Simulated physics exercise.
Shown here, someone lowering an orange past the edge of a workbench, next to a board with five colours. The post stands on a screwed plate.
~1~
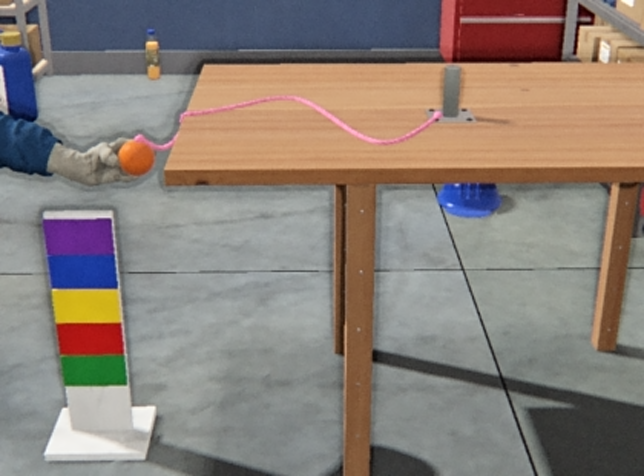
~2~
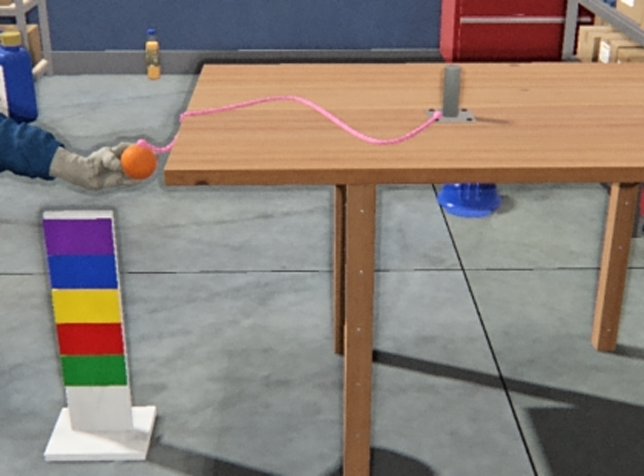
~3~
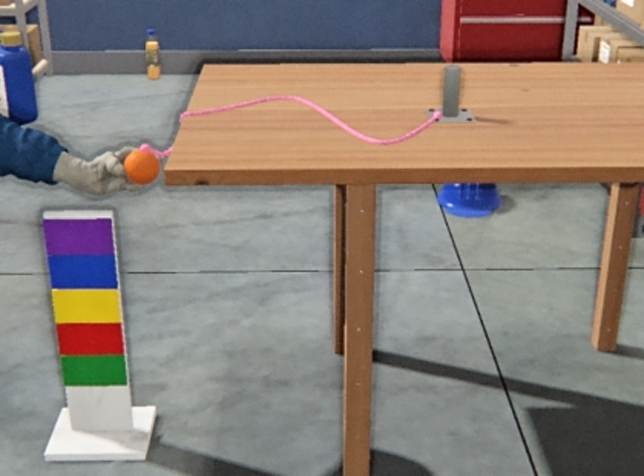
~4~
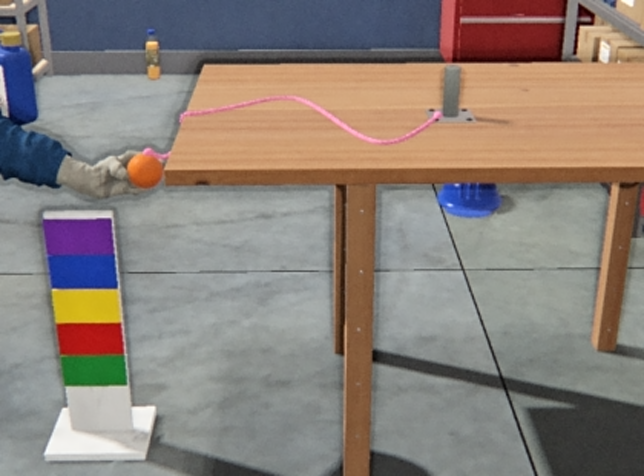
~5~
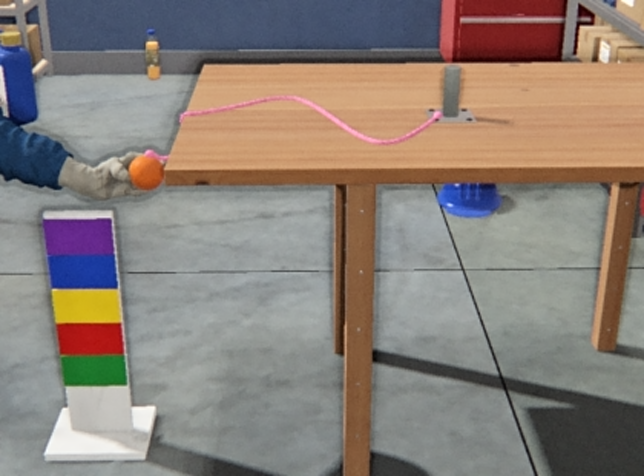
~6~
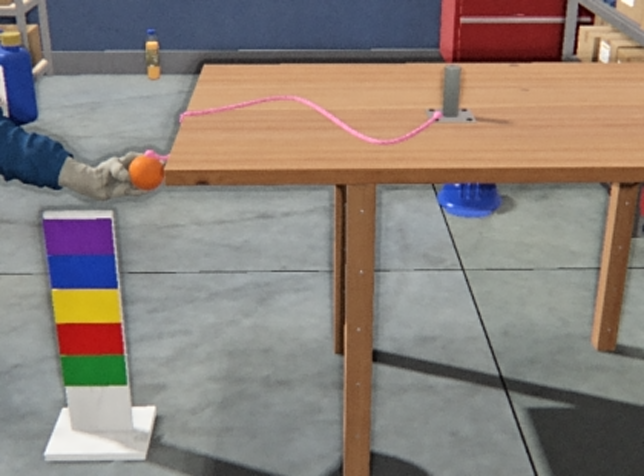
A gloved hand in a blue sleeve holds an orange ball beside the left edge of a wooden table, in a workshop with a grey floor seen from the front and slightly above. A pink cord curves across the tabletop to a grey post on a plate, and a stand striped purple, blue, yellow, red and green sits below. The hand shifts the ball slightly right and down while the camera stays still.
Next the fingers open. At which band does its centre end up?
The cord holds its middle at red.
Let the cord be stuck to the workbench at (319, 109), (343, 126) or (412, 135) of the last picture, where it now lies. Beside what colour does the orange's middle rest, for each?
Try by try: Purple; blue; yellow.
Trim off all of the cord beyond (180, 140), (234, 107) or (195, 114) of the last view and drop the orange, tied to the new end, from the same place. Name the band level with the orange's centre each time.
Taking them in turn: Yellow; purple; blue.
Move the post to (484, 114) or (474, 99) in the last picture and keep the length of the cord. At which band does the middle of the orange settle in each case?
Try by try: Yellow; yellow.
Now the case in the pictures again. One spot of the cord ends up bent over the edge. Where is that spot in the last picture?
The one at (311, 105).
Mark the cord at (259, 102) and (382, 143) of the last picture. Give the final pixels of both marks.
Near (185, 192) and (328, 119).
Early on, orange near (185, 311); level with yellow.
Midway, orange near (200, 347); level with red.
Finally, orange near (196, 345); level with red. At red.
